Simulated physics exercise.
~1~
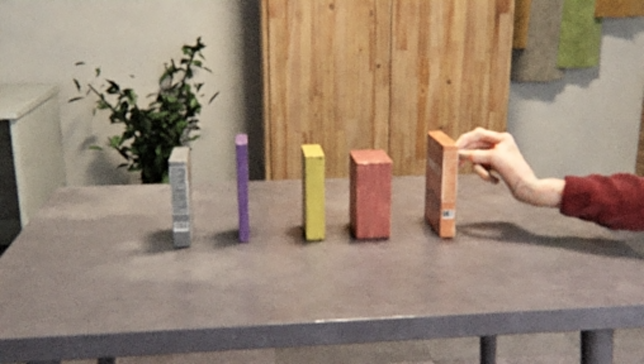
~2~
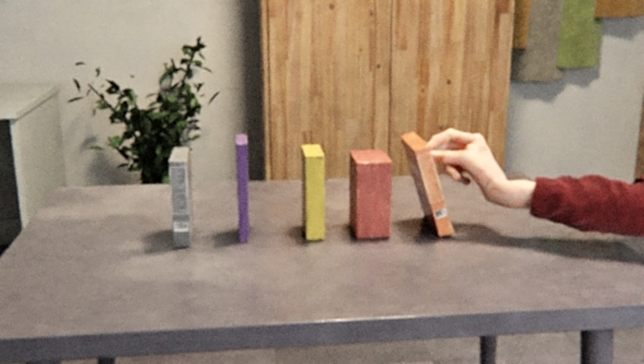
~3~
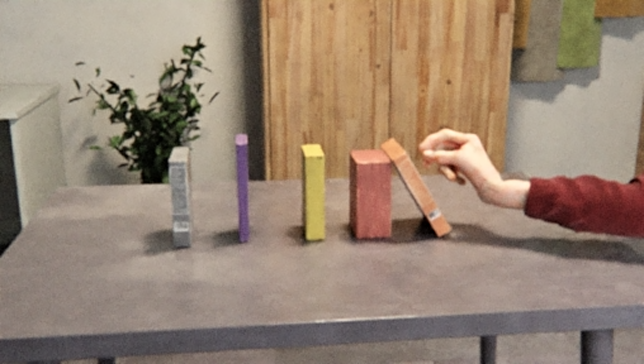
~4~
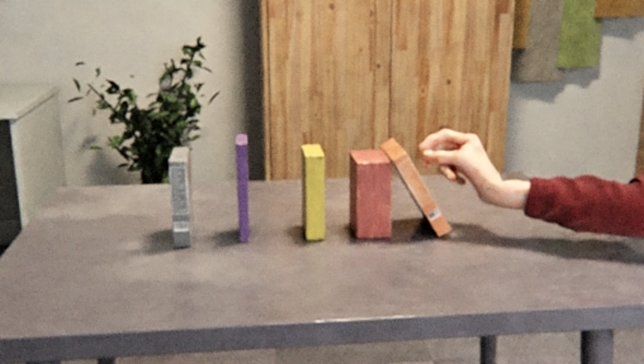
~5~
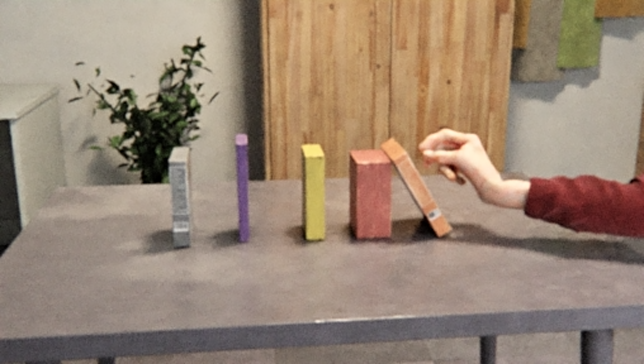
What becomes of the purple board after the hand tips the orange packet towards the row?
The purple board keeps standing in its place, as the orange packet only comes to lean on the red block, which stays upright.
